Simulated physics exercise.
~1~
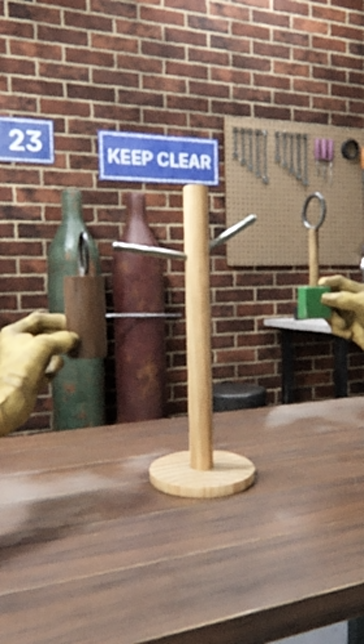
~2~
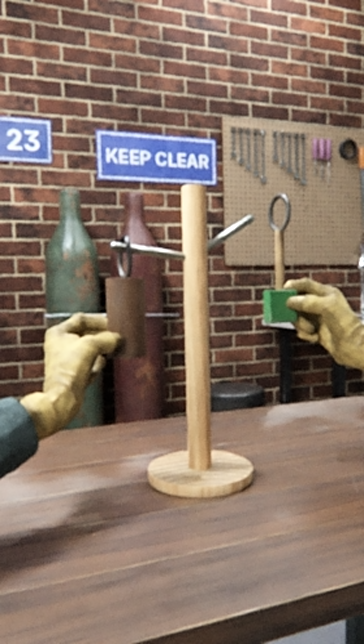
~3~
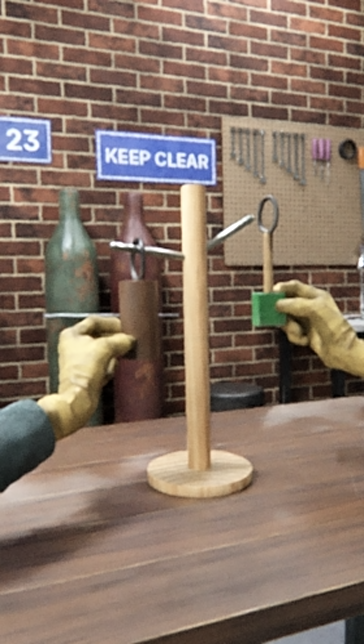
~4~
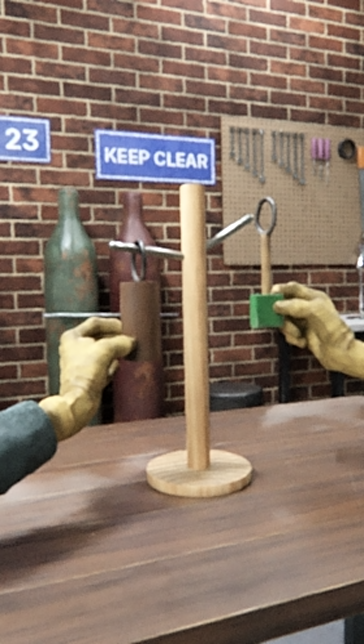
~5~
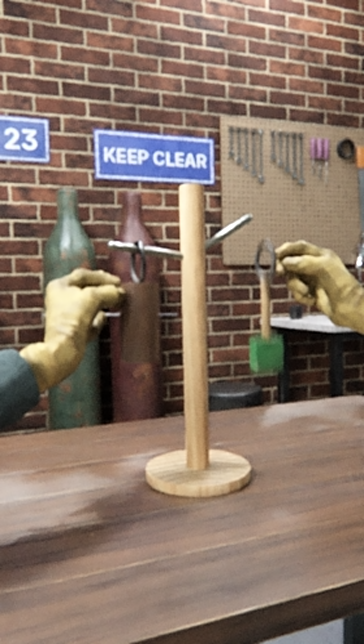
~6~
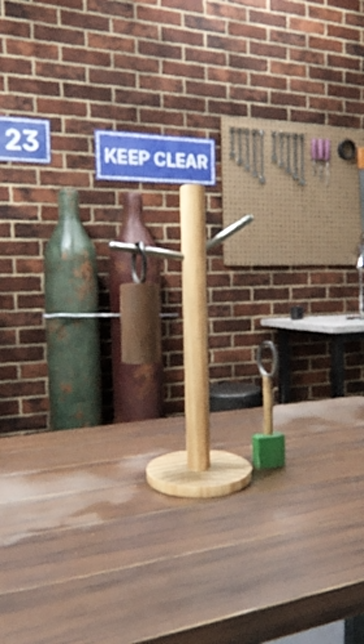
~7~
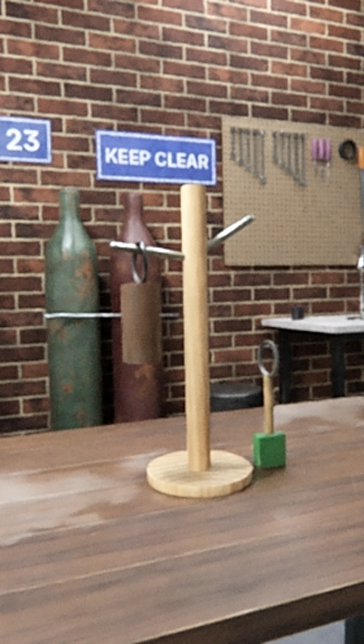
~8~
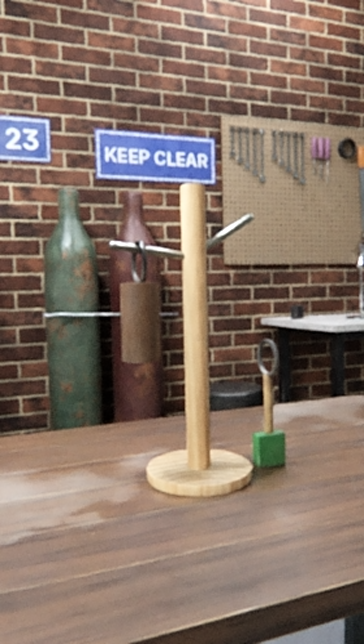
A pale wooden stand with a metal peg on each side rises from a round base on a brown table, seen from the front in a brick-walled workshop with blue signs, two large cylinders and a pegboard of tools behind. A yellow-gloved hand on the left moves a brown lantern right towards the left peg, while another on the right brings a green brush left towards the other peg. Both hands pause, then let go and draw back. The brown lantern stays hanging by its loop, but the green brush drops and ends upright on the table beside the base.
